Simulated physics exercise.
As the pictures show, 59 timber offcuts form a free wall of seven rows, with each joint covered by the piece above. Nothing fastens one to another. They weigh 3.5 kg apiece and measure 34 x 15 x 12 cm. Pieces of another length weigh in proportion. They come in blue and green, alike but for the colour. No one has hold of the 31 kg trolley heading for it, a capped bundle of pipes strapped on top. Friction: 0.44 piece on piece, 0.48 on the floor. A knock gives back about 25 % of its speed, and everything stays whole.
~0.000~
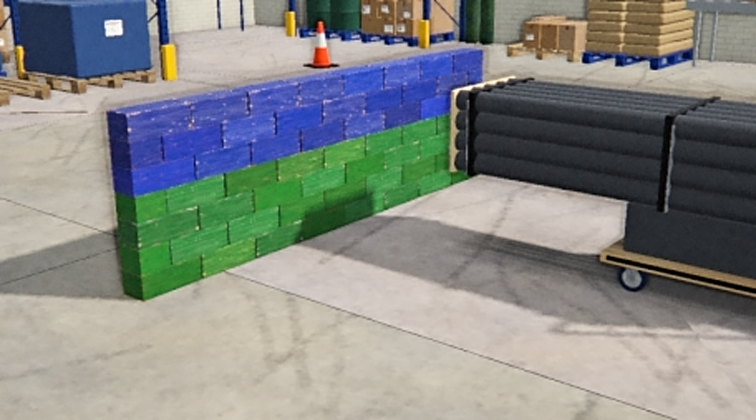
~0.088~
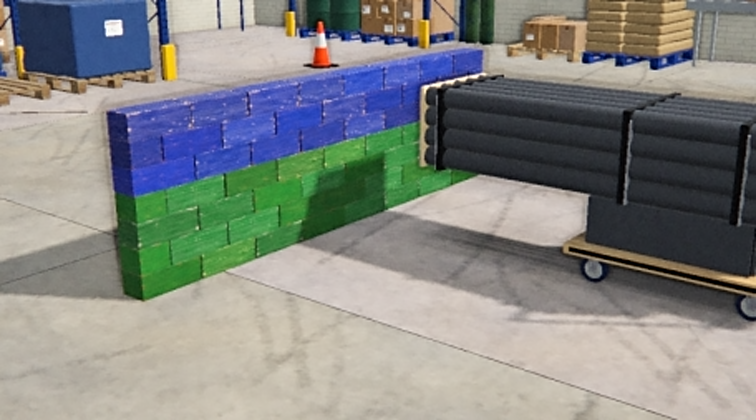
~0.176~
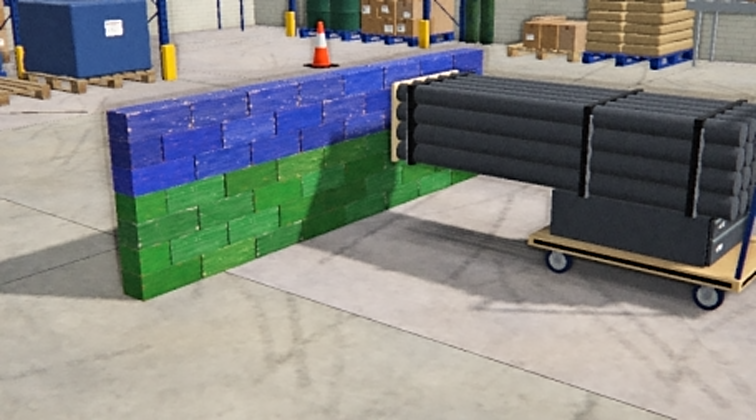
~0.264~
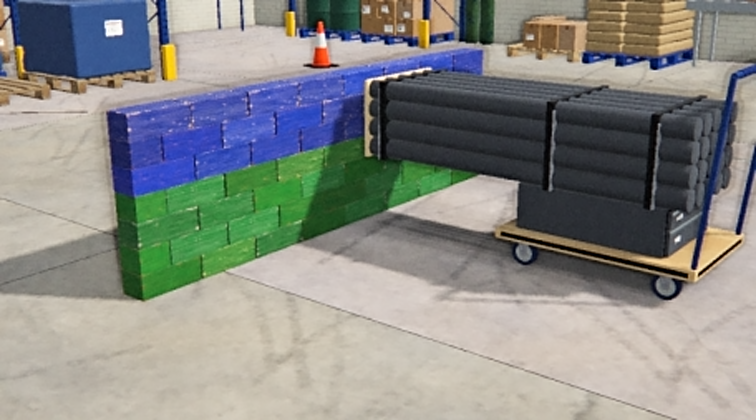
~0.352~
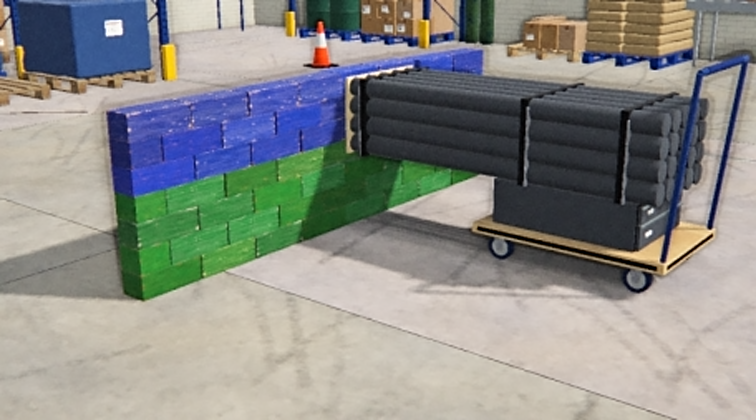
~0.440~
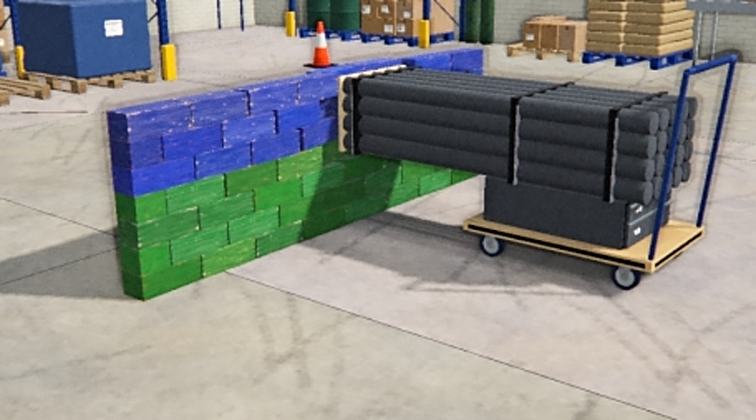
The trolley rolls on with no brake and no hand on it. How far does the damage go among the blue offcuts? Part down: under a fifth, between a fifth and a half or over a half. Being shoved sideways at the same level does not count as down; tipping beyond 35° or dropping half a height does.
The part is over a half.
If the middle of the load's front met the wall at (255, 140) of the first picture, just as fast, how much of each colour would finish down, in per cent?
Then green 20, blue 60 per cent.
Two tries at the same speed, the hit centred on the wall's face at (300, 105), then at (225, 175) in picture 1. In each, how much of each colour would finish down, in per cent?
Green 0 then 30, blue 40 then 60 per cent.
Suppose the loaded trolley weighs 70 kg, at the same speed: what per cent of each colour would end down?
In that case green 10, blue 60 per cent.
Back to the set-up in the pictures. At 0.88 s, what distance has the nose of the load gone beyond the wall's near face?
Roughly 20 cm.
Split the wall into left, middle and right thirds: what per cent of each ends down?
Left 0, middle 50, right 40 per cent.
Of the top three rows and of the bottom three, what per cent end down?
From the top 60, from the bottom 0 per cent.
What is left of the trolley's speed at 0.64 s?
Roughly 0.2 m/s.
After 0.64 s, load 15 cm past the wall's line, still rolling; none of the 25 blue offcuts down (0 of 59 in all colours); top blue offcut leaning 20°, 44 mm lower.
After 0.88 s, load 19 cm past the wall's line, still rolling; 15 of the 25 blue offcuts down (18 of 59 in all colours); top blue offcut leaning 61°, 33 cm lower.
After 1.22 s, load 21 cm past the wall's line, stopped; 15 of the 25 blue offcuts down (18 of 59 in all colours); top blue offcut upside down.
At rest (2.3 s), load 21 cm past the wall's line, stopped; 15 of the 25 blue offcuts down (18 of 59 in all colours); top blue offcut on its side; top green offcut unmoved. That is 60 per cent. As the last picture would show them, middles, top blue offcut near (277, 150), top green offcut near (242, 176).
